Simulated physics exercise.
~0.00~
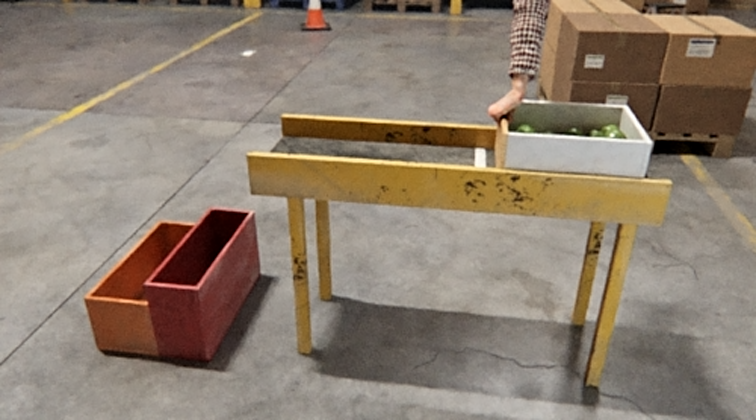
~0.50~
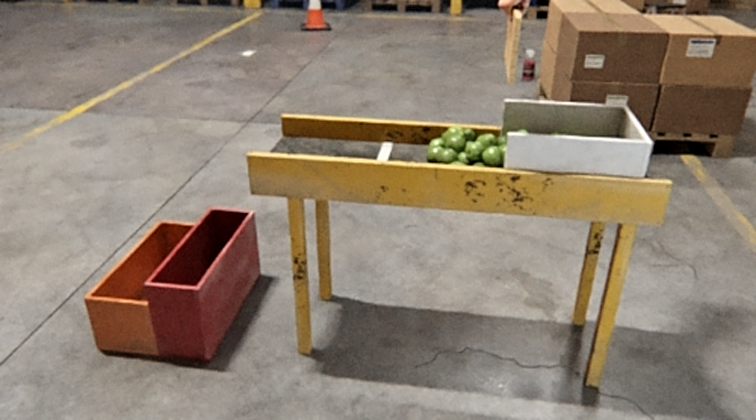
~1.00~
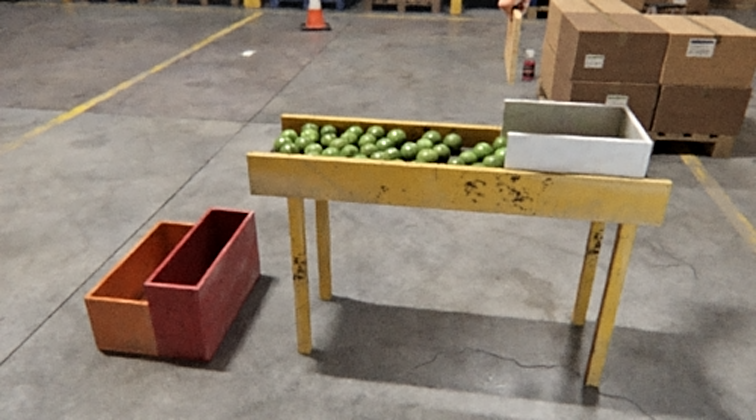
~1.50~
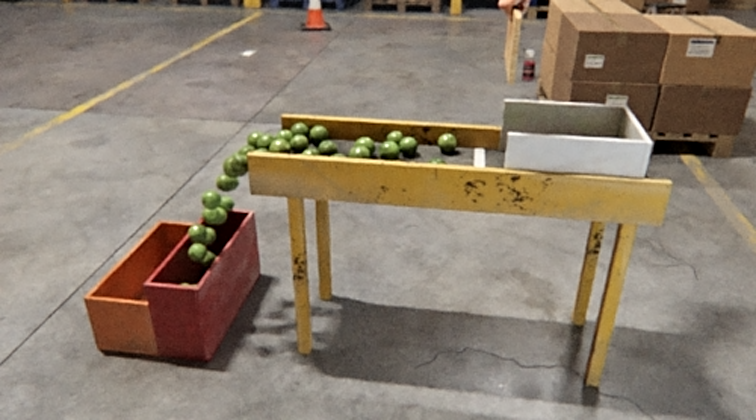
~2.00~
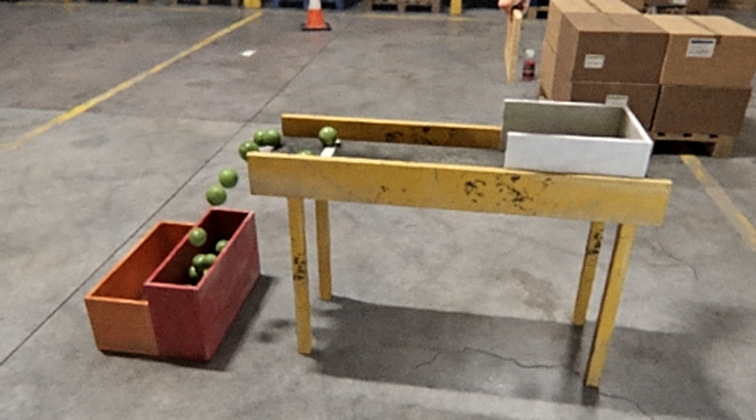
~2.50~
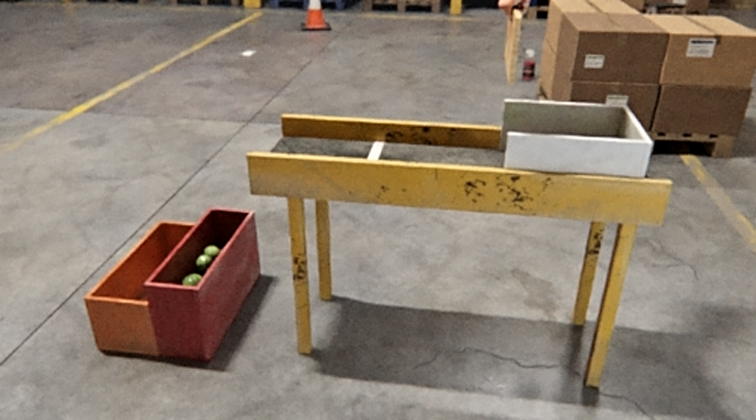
A hand lifts a gate, and green apples ride the belt left into the red box.
